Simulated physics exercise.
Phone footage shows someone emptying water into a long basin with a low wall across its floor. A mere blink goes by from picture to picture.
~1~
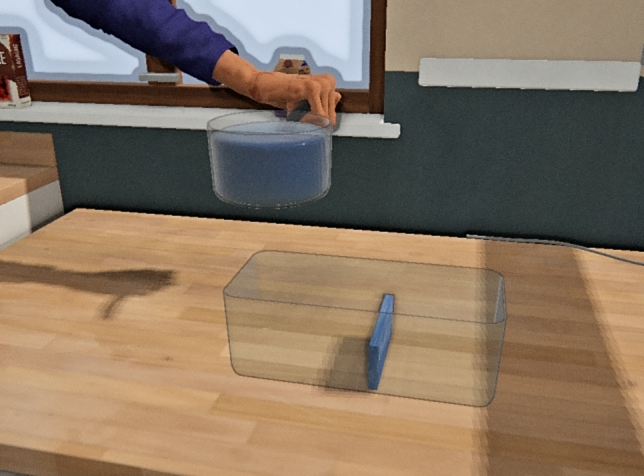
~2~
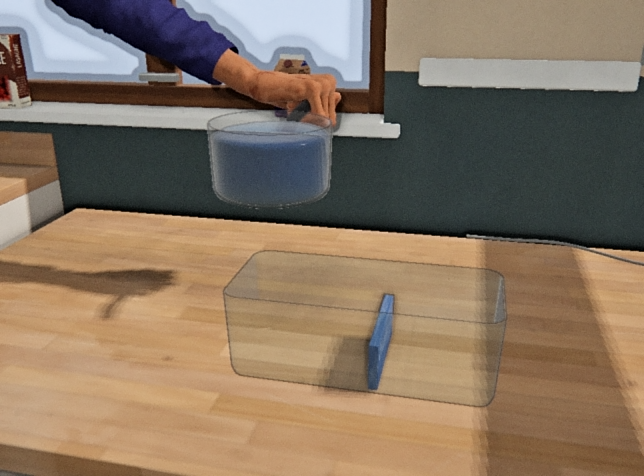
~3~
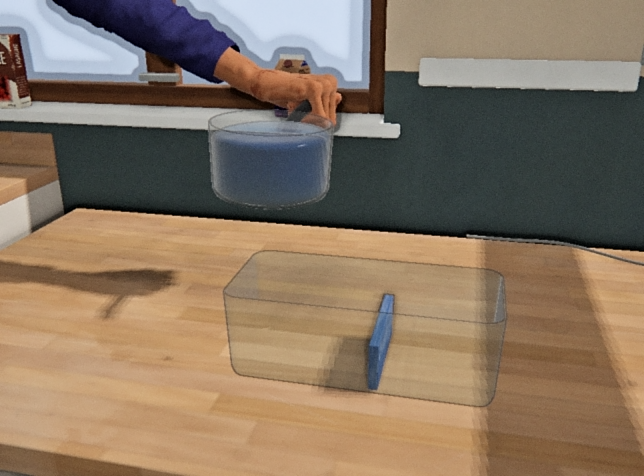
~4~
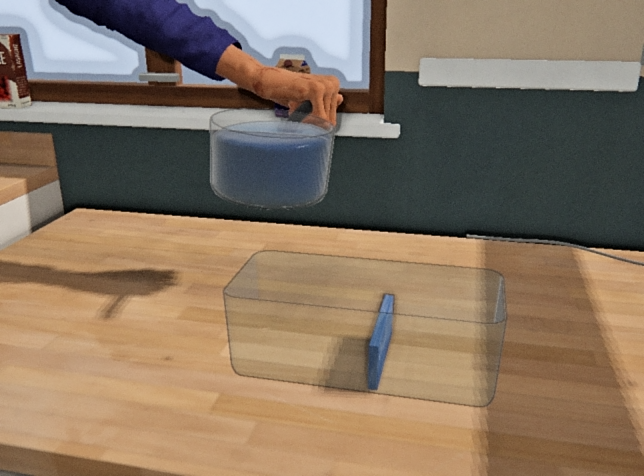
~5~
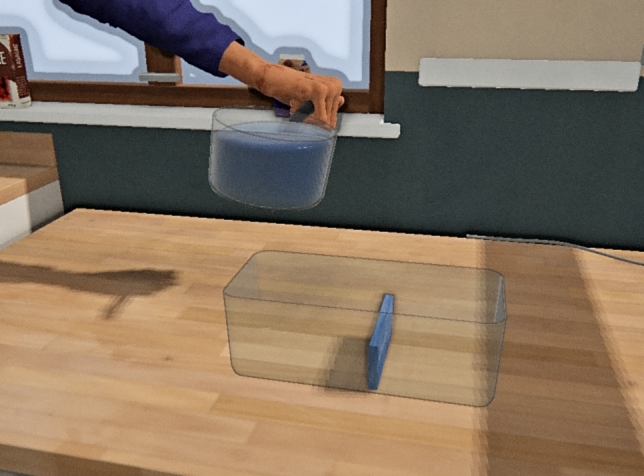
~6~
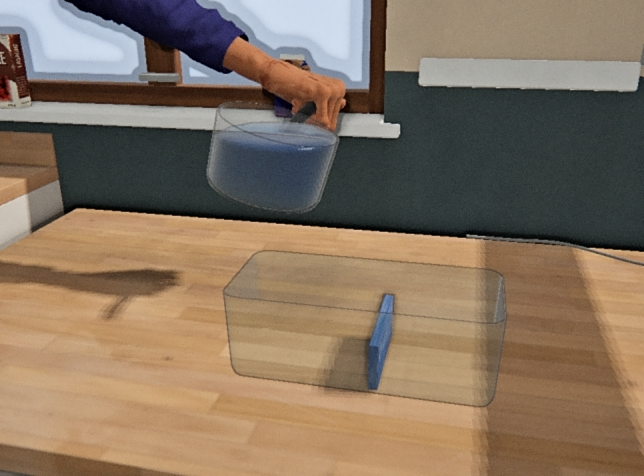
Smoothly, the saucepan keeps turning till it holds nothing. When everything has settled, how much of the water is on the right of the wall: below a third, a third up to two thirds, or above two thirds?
Middle range.
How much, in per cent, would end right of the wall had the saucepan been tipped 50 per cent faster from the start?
Roughly 25 in a hundred.
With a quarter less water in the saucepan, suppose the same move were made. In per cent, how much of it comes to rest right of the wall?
Near 25 in a hundred.
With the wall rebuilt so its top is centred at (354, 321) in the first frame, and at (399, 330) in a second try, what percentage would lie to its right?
First try: Roughly 70 per cent; second try: 25 per cent.
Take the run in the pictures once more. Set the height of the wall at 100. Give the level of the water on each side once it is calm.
On the left roughly 40, on the right roughly 40.
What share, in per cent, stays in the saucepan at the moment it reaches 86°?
Near 45 in a hundred still remains.
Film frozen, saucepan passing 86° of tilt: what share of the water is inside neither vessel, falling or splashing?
Close to 40 per cent.
A moment on, the saucepan is tipped on its side and 45 per cent is still to pour, 3 is left of the wall and 13 right of it.
Next, the saucepan is tipped right over and 4 per cent is still to pour, 45 is left of the wall and 43 right of it.
Then the saucepan is tipped right over and 0 per cent is still to pour, 54 is left of the wall and 44 right of it.
Later the saucepan is tipped right over and 0 per cent is still to pour, 54 is left of the wall and 44 right of it.
At rest 54 per cent lies left of the wall, 44 right of it and 2 outside.
